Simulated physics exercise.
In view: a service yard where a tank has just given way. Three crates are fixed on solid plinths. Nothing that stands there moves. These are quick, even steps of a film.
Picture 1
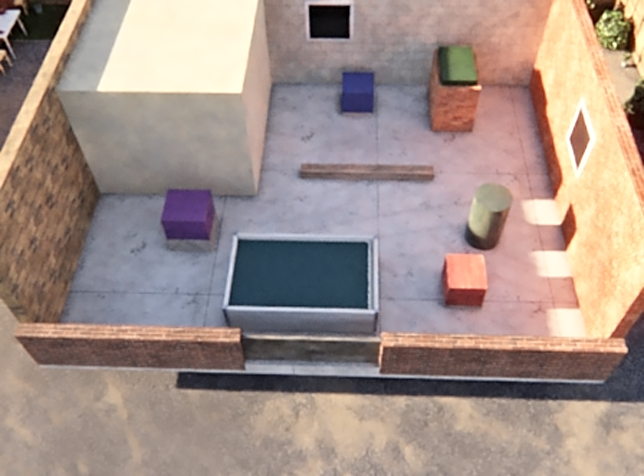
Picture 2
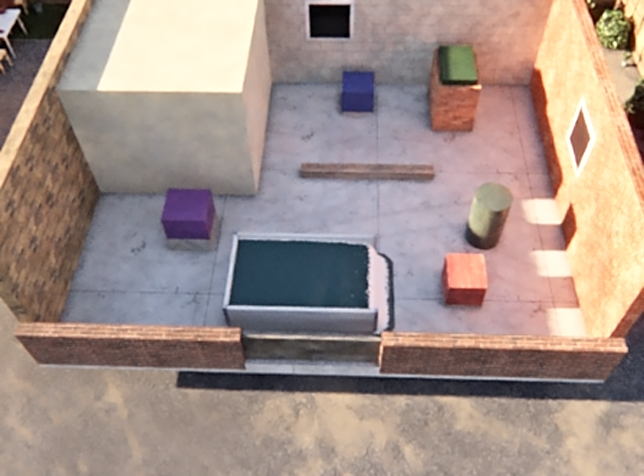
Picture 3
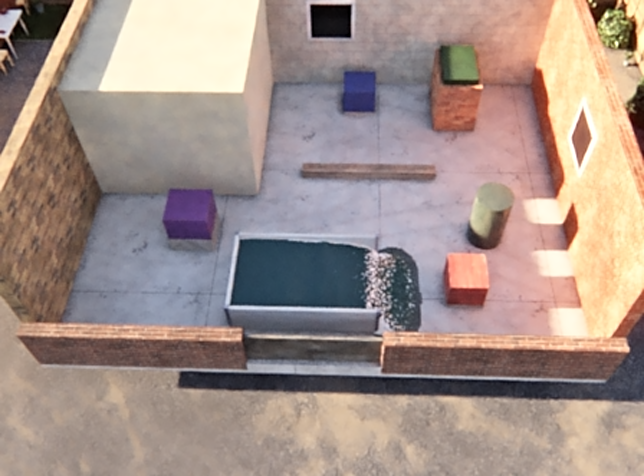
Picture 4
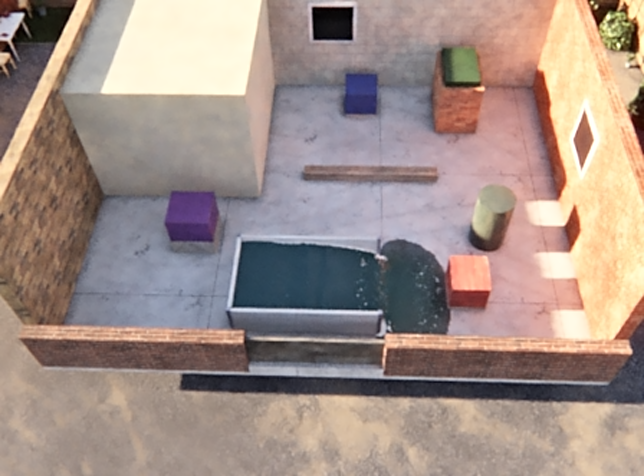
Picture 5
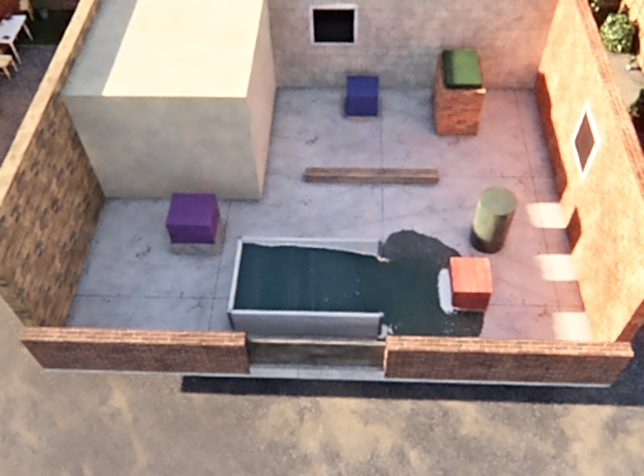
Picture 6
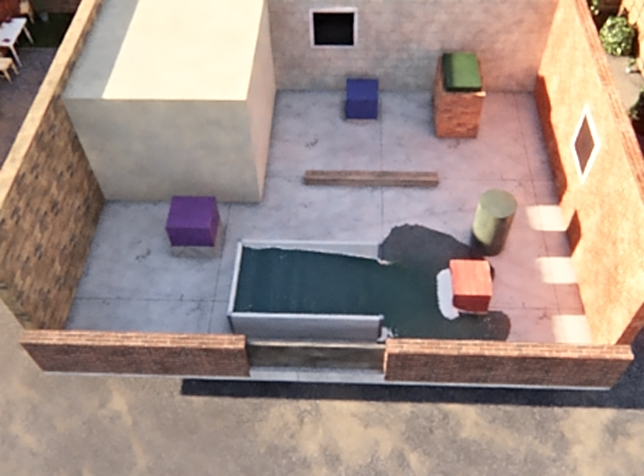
Dark water bursts from the right side of a tank and spreads around a red box.
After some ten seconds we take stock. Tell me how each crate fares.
In the end: The blue crate gets wet; the purple crate stays dry; the red crate gets wet.
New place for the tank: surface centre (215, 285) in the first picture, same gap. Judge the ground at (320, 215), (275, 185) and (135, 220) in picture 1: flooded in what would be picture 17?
In that order: Not flooded, dry, dry.
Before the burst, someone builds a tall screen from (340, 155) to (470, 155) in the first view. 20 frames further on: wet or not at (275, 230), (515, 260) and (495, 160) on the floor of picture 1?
In turn: Clear, awash, awash.
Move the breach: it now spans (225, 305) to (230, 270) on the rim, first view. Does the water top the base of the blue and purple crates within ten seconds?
In short: Blue stays dry; purple escapes it.
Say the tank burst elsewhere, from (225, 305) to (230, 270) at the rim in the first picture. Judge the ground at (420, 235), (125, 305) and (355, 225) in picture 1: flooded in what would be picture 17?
In that order: Dry, under water, no water.
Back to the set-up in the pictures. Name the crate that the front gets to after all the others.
I say the purple crate.
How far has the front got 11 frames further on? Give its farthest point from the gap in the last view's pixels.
Close to (499, 158).
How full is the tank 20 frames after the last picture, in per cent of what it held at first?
Roughly 24 per cent.
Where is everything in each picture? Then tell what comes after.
In the first picture, still water in the water tank at (303, 274).
In the second picture, water pours out at (373, 287) and has run to (385, 331).
In the third picture, the front is at a hidden place, out from the gap at (375, 288).
In the fourth picture, water pours out at (377, 290) and has run to a hidden place.
In the fifth picture, the front is at (478, 322), out from the gap at (378, 293).
In the sixth picture, the front is at (503, 332), out from the gap at (378, 296).
A moment on, water covers 15 % of the floor; the blue crate not reached, the purple crate not reached, the red crate water round its plinth.
Next, water covers 25 % of the floor; the blue crate not reached, the purple crate not reached, the red crate water round its plinth.
Then, water covers 45 % of the floor; the blue crate not reached, the purple crate not reached, the red crate water round its plinth.
Later, water covers 65 % of the floor; the blue crate water round its plinth, the purple crate water round its plinth, the red crate water round its plinth.
In the end, water covers 85 % of the floor; the blue crate was topped, the purple crate stayed above the water, the red crate was topped.
